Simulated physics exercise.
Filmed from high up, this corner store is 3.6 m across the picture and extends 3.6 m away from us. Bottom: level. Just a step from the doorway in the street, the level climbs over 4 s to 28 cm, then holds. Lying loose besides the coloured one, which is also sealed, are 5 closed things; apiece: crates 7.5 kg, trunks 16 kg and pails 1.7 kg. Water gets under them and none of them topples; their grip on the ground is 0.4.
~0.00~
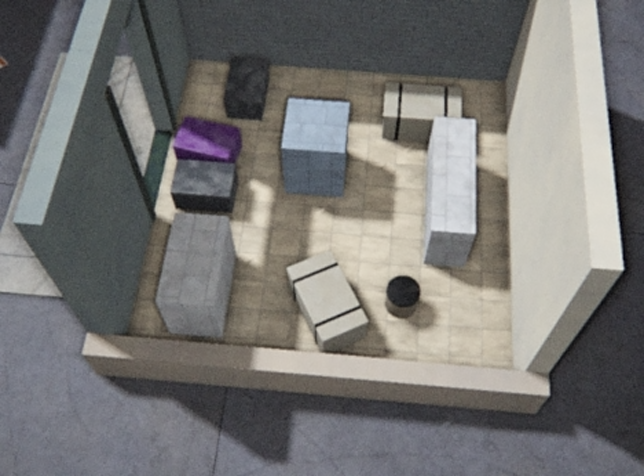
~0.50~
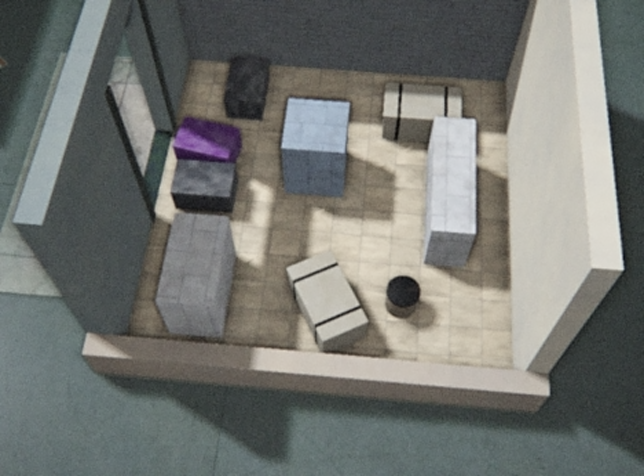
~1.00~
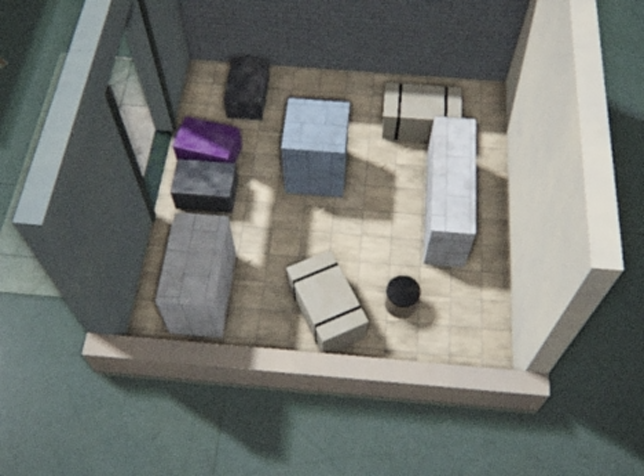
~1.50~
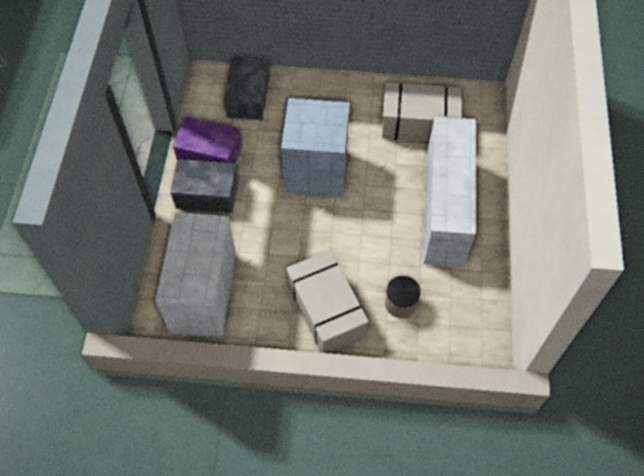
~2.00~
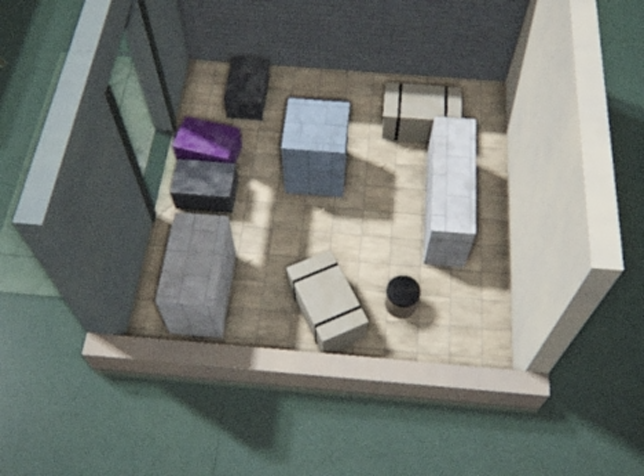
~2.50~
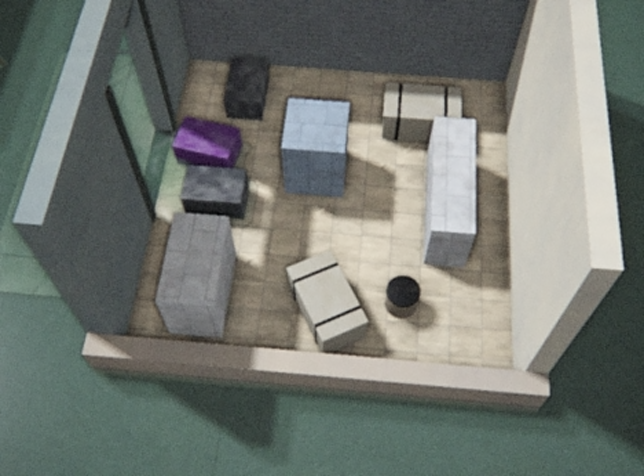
In a corner store seen from above, greenish water spreads over the street outside while the crates and blocks inside stay still, then it enters at the left doorway and a dark crate beside the purple one shifts slightly right.
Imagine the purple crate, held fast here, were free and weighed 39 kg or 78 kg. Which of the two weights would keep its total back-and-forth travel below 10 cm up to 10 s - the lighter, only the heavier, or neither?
Only the hefty one is fine.
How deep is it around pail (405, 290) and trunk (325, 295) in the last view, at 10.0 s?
Close to 17 and 17 centimetres.
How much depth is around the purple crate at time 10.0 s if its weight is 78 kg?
Roughly 14 cm.
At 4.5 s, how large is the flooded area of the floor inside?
About 6.5 m2.
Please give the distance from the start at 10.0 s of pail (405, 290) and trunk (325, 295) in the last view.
Shifts: 60 cm / 140 cm.
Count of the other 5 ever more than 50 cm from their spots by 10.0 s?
The number is 5.
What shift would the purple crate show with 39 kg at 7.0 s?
I'd put it at about 100 cm.
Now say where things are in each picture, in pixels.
In the first frame, the purple crate at (206, 137), on the bottom; water covers 0.0 m2; 0 of 6 have shifted.
In the second frame, the purple crate at (206, 137), on the bottom; water covers 0.0 m2; 0 of 6 have shifted.
In the third frame, the purple crate at (206, 137), on the bottom; 0.0 m2 under water; 0 of 6 have shifted.
In the fourth frame, the purple crate at (206, 137), on the bottom; water covers 0.0 m2; 0 of 6 have shifted.
In the fifth frame, the purple crate at (206, 137) rests on the ground; water covers 0.1 m2; 0 of 6 have shifted.
In the sixth frame, the purple crate at (206, 137) rests on the ground; water covers 0.5 m2; 1 of 6 have shifted.
After 3.5 s the purple crate would be 7 cm from its start with 39 kg and 0 cm from its start with 78 kg; 8 cm of water round it then.
After 4.5 s the purple crate would be 34 cm from its start with 39 kg and 0 cm from its start with 78 kg; 10 cm of water round it then.
After 7.0 s the purple crate would be 103 cm from its start with 39 kg and 0 cm from its start with 78 kg; 11 cm of water round it then.
After 10.0 s the purple crate would be 114 cm from its start with 39 kg and 0 cm from its start with 78 kg; 14 cm of water round it then.
